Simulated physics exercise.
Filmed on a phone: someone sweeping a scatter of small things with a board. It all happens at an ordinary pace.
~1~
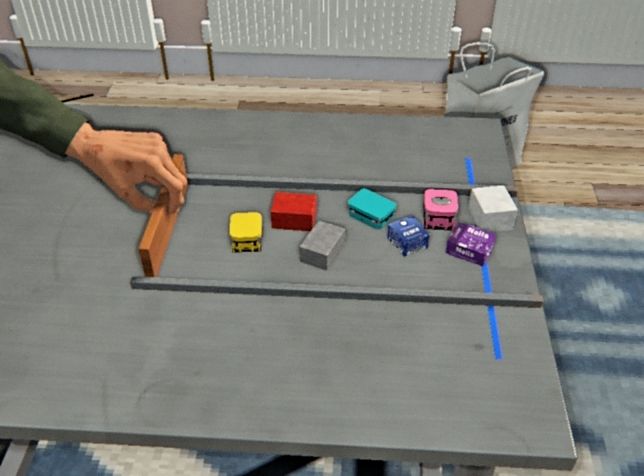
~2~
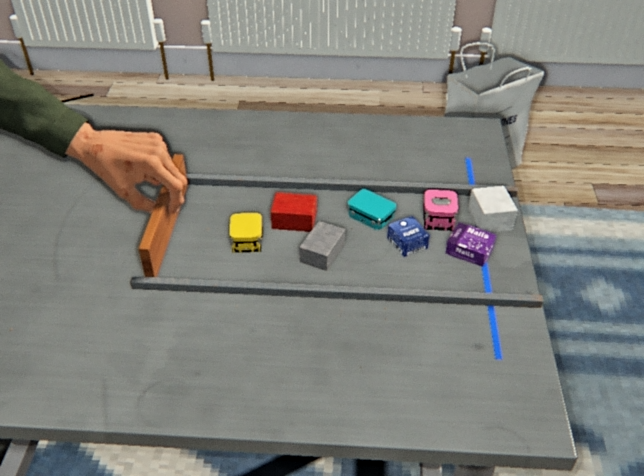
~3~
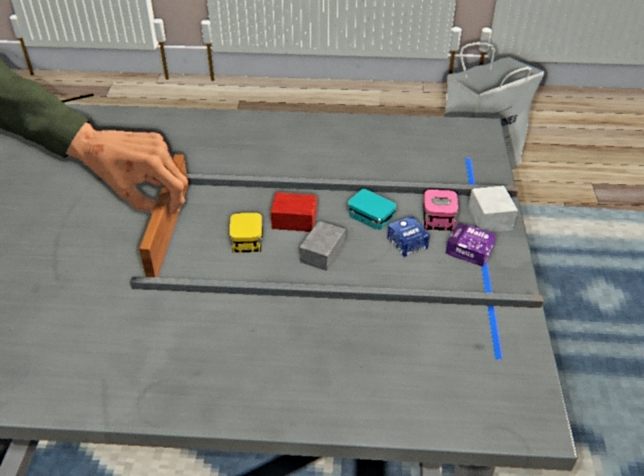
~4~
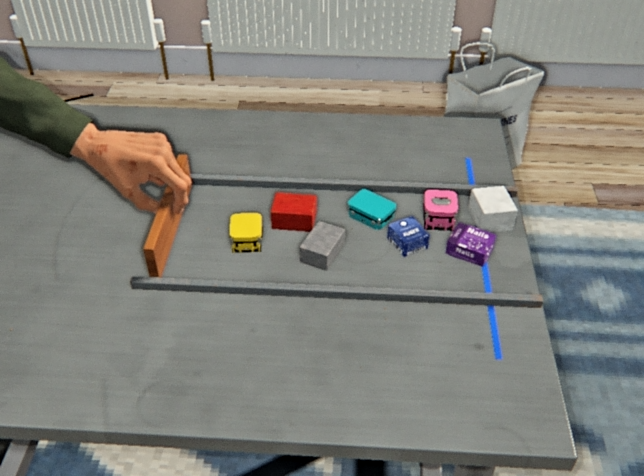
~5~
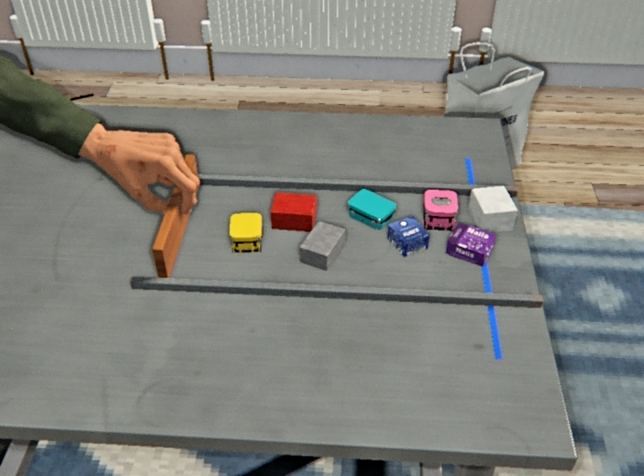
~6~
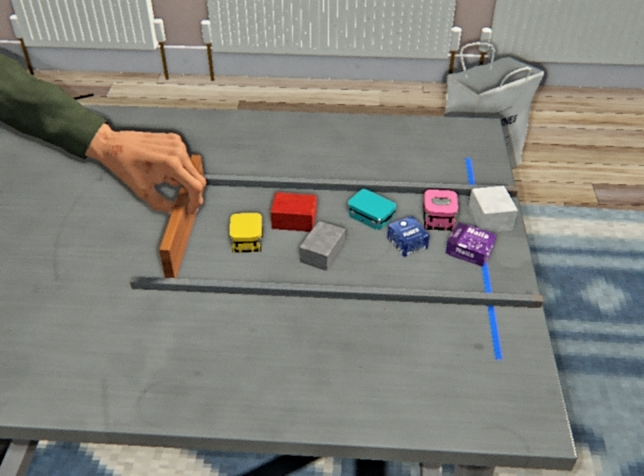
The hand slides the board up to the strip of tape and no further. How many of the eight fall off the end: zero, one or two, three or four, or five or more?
As it turns out, the number that fall off is five or more.
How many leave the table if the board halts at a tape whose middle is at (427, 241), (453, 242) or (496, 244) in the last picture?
The counts: 2, 3 and 6.
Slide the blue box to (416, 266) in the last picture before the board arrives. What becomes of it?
The blue box tumbles off.
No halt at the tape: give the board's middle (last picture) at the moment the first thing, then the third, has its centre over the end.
First at (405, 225), next at (440, 225).
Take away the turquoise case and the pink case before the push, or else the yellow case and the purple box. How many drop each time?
The counts: 3 and 3.
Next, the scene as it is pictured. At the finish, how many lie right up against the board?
2 of them.
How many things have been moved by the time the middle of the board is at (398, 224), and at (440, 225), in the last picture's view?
The counts are 8 and 8.
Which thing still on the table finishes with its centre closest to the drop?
Foremost is the grey block.
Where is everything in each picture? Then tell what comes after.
White block (492, 209); purple box (471, 244); pink case (440, 210); board (165, 214); tape (481, 243), in the first picture.
Purple box (471, 244); red block (294, 212), in the second picture.
Pink case (440, 211); board (166, 214), in the third picture.
White block (492, 209); turquoise case (372, 211), in the fourth picture.
Purple box (471, 244); grey block (323, 245), in the fifth picture.
White block (492, 209); purple box (471, 244); pink case (440, 211); board (184, 215); tape (481, 243), in the sixth picture.
A little later, none off yet; white block at rest near (492, 209); purple box at rest near (471, 244); pink case at rest near (440, 211).
When it is over, the number that fall off is five or more; down, turquoise case, blue box, pink case, purple box and white block.
